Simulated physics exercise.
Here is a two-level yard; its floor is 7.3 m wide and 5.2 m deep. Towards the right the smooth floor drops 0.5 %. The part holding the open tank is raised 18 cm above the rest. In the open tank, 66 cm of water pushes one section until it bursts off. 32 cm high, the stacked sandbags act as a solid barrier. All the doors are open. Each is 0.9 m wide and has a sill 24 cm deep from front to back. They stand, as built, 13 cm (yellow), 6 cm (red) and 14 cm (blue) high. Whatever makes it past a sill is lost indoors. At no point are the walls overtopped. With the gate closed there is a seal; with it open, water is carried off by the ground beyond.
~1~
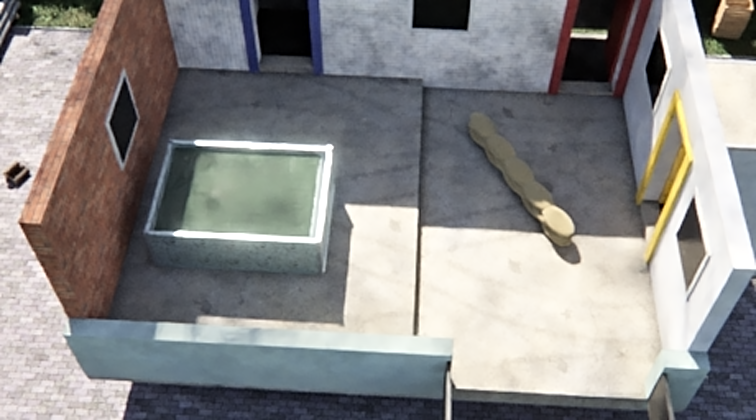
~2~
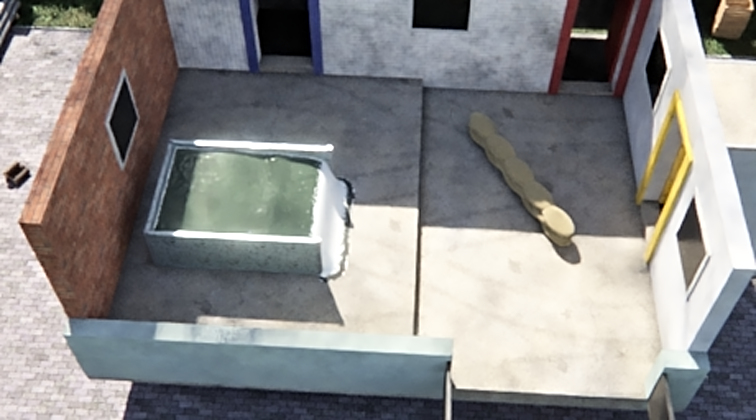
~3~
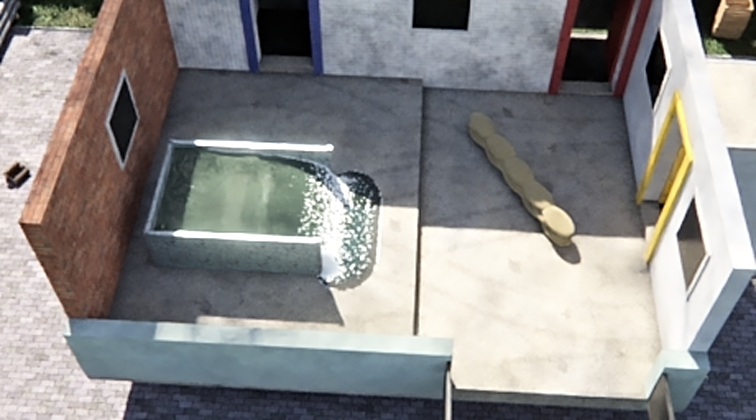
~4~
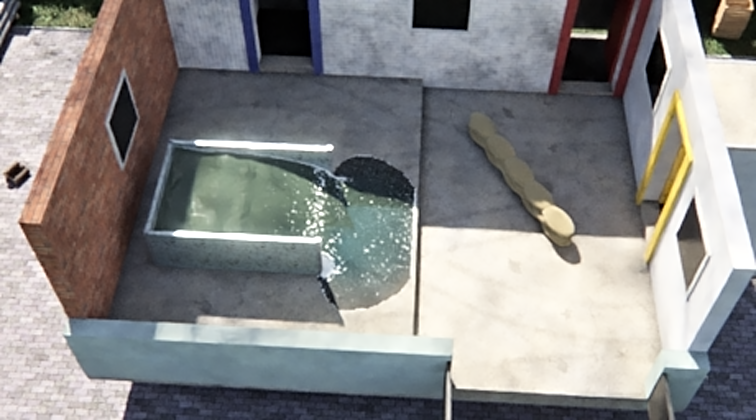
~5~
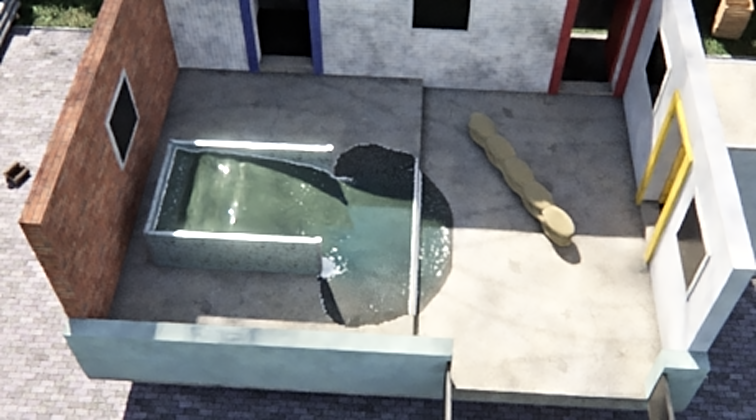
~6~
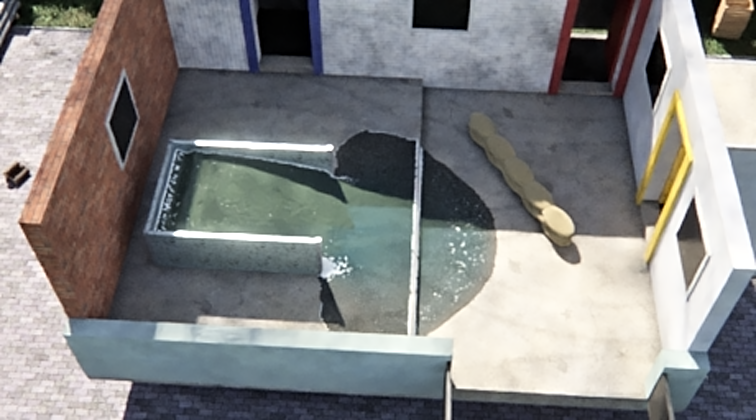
A walled, roofless yard with a pale concrete floor is seen from high above by a camera that stays still. An open tank of greenish water stands at left beside a brick wall, a lumpy tan barrier lies at right, and blue, red and yellow doorways line the walls. Water pours from the tank's right side, spreads in a widening dark sheet, and crosses the floor's step rightward.
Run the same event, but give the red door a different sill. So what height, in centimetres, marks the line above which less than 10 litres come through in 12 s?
The line is at about 11 cm of height.
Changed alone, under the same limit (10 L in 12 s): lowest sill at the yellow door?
Yellow would need about 6.5 cm on its own.
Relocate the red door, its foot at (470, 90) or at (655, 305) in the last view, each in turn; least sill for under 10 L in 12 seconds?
First place around 13.0 cm, second around 25 cm.
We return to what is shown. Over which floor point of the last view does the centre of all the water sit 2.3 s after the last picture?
The water is centred near (442, 246).
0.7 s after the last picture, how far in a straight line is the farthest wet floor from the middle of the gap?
The front is some 4.6 m out.
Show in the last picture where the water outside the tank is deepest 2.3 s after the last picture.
Look close to (661, 382).
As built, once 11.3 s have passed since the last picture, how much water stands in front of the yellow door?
About 7.0 cm.
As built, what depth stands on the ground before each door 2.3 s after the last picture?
Depths, in cm - yellow: 7, red: 1, blue: 0.
Then, 0.7 s after the last picture water covers 35 % of the floor, deepest (33 cm) near (526, 220); it has not reached the red door.
Then, 2.3 s after the last picture water covers 45 % of the floor, deepest (36 cm) near (661, 382); it has not reached the red door.
Then, 11.3 s after the last picture water covers 50 % of the floor, deepest (9 cm) near (620, 110); 8 cm at the red door, 61 litres in over its 6 cm sill.
At the red door as built, the water peaked near 12 cm, 5.7 s after the last picture.
Run again over the same 12 s with other heights there, 14 litres in over 10 cm, 2 litres over 13.5 cm. The limit of 10 litres is kept from about 11 cm up.
